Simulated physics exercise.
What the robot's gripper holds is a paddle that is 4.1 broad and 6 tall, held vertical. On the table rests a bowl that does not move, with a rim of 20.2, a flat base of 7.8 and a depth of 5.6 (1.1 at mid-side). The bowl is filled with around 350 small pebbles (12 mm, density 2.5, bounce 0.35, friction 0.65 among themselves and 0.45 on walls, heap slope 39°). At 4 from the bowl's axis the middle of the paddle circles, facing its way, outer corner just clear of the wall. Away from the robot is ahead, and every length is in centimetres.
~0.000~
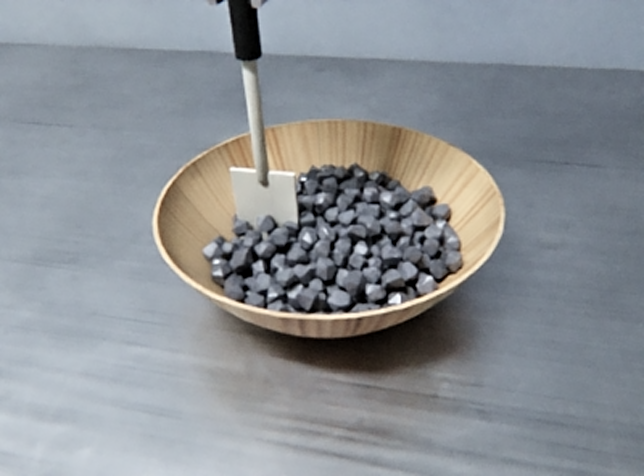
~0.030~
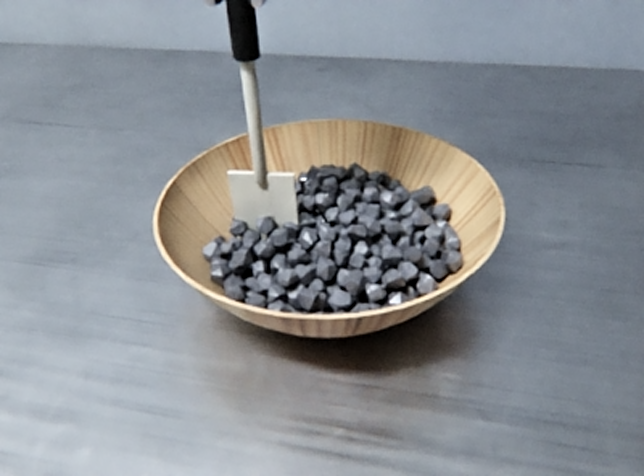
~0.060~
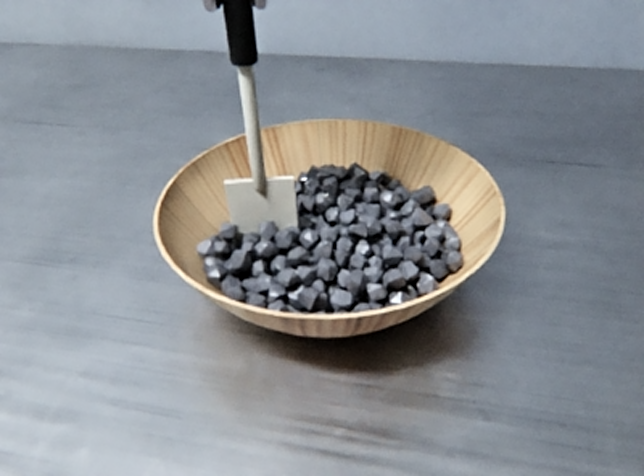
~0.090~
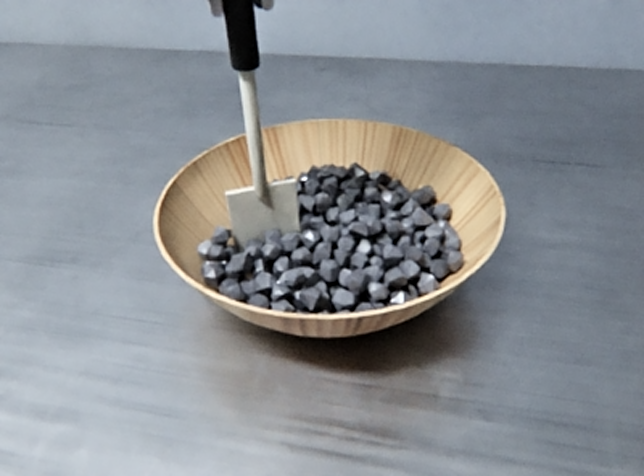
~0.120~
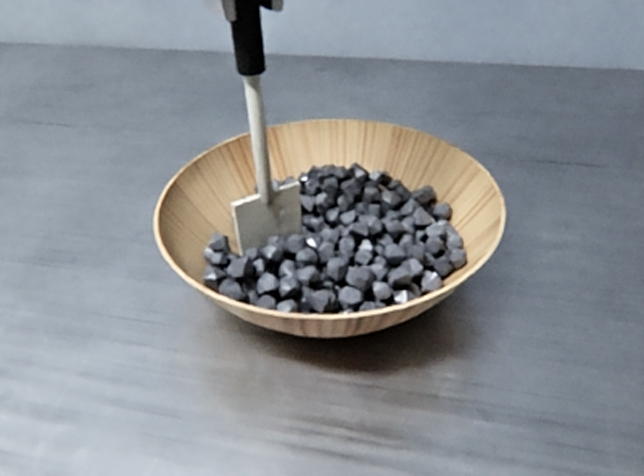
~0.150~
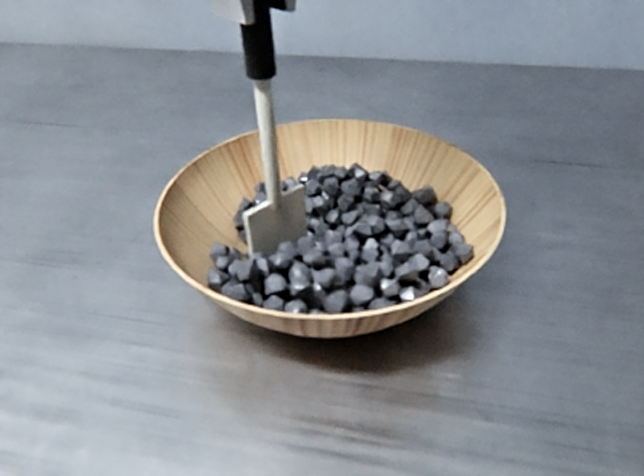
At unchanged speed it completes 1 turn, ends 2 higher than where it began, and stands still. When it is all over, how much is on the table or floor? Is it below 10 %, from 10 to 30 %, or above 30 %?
Below 10 %.
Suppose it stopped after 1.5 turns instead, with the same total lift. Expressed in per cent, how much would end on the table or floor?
Roughly 0 per cent would end up there.
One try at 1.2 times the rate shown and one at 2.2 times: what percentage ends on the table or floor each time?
Estimates in order: Near 5 % and near 20 %.
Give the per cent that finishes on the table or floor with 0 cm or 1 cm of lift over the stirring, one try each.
Some 5 and some 5 per cent.
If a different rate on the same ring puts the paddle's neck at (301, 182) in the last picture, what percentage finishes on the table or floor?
I'd say near 10 per cent.
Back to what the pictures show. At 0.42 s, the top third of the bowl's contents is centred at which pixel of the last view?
Near (424, 194).
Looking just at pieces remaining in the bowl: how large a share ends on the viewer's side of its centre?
About 55 per cent.
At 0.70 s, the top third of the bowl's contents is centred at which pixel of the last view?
Centre, approx.: (289, 171).
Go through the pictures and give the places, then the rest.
In the first frame, the paddle neck at (260, 149), 0° round; upper third of the load around (345, 229), from x 215 to 455, top at y 170; 346 in the bowl.
In the second frame, the paddle neck at (258, 151), 5° round; upper third of the load around (345, 229), from x 215 to 455, top at y 170.
In the third frame, the paddle neck at (256, 157), 17° round; upper third of the load around (345, 234), from x 210 to 455, top at y 170.
In the fourth frame, the paddle neck at (258, 163), 30° round; upper third of the load around (340, 239), from x 210 to 455, top at y 170.
In the fifth frame, the paddle neck at (263, 170), 43° round; upper third of the load around (335, 245), from x 215 to 460, top at y 170.
In the sixth frame, the paddle neck at (272, 175), 56° round; upper third of the load around (341, 252), from x 220 to 465, top at y 170; 346 in the bowl.
After 0.42 s, 174° round, highest piece 8 above the table; 343 in the bowl, 2 on the table or floor, 1 in flight or on the tool.
After 0.70 s, 292° round, highest piece 8 above the table; 338 in the bowl, 8 on the table or floor.
After 1.03 s, 0° round, highest piece 6 above the table; 334 in the bowl, 12 on the table or floor.
After 1.73 s, 0° round, highest piece 6 above the table; 334 in the bowl, 12 on the table or floor.
In the end, 334 in the bowl, 12 on the table or floor. That is 3 % on the table or floor.
